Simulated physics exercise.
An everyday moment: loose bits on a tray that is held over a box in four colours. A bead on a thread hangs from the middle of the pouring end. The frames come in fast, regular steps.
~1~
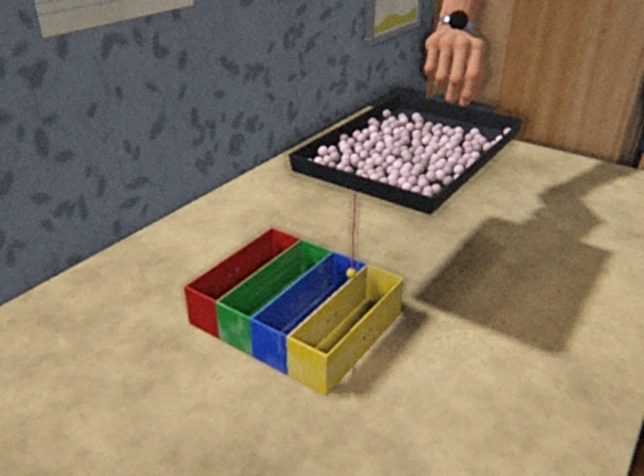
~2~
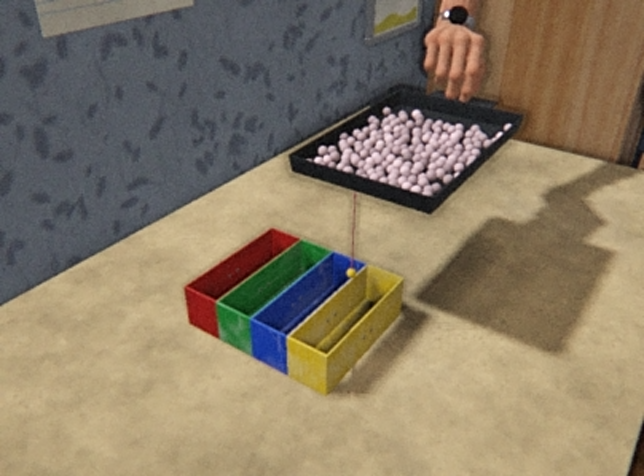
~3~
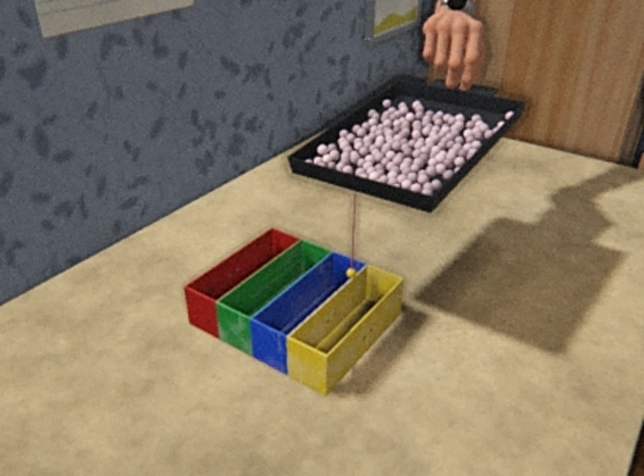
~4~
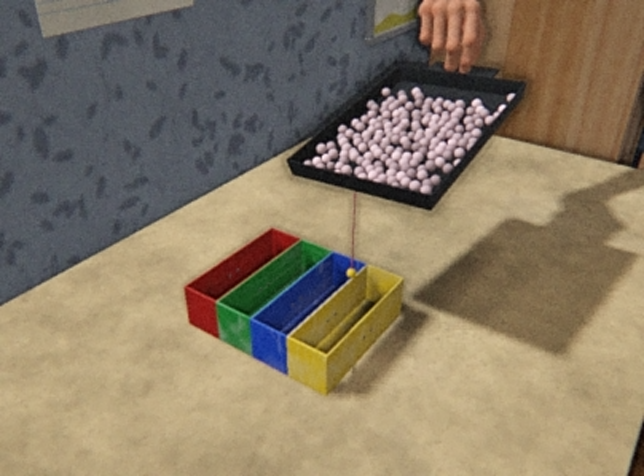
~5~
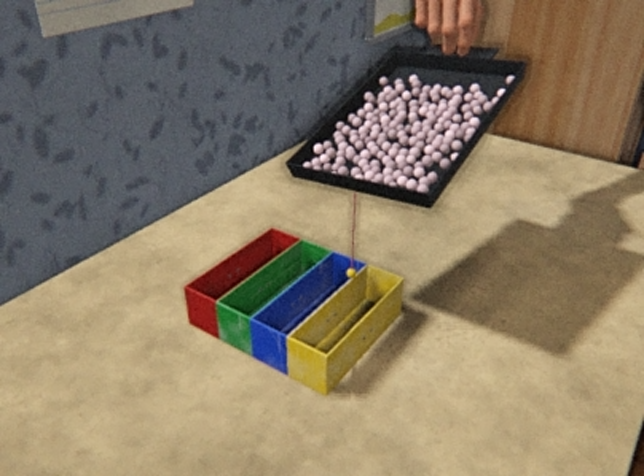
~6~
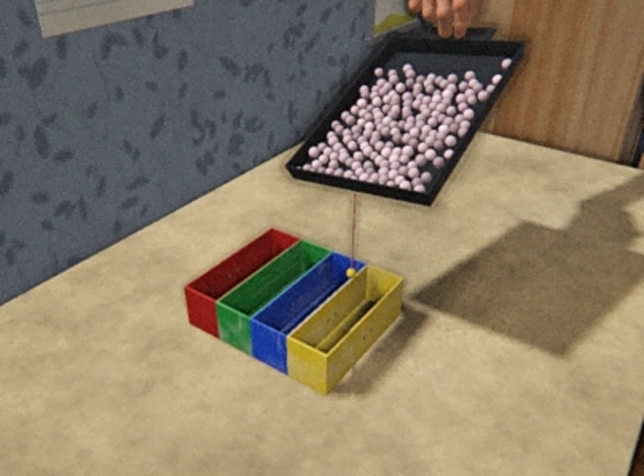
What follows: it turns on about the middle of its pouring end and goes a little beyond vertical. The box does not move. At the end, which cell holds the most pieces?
It favours the green compartment.
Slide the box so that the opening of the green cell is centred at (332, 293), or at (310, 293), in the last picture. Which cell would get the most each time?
The first try: The cell in red. The second: Red.
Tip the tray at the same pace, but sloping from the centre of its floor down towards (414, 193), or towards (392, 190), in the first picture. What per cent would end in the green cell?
Roughly 0 per cent, and 0 per cent.
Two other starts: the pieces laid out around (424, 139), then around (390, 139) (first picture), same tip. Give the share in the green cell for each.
About 50 and 50 per cent.
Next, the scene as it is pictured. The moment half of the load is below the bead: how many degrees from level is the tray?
At some 105 degrees.
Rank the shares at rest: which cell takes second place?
The runner-up: The cell in blue.
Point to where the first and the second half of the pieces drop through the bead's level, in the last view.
Around (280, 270) and then (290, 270).
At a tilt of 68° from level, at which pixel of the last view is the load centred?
Roughly at (345, 137).
Soon after the last picture, tray tipped steeply; nearly all on the tray; a stray few falling or outside the box.
A little later, tray tipped past a quarter turn; a small part on the tray; about a third in the green cell; a small part in the blue cell; a small part in the red cell; a small part in the yellow cell; about a quarter falling or outside the box.
Later still, tray tipped past a quarter turn; about half in the green cell; about a quarter in the blue cell; a small part in the yellow cell; a small part in the red cell; a small part falling or outside the box.
By the end, tray tipped past a quarter turn; about half in the green cell; about a quarter in the blue cell; a small part in the yellow cell; a small part in the red cell; a small part outside the box.
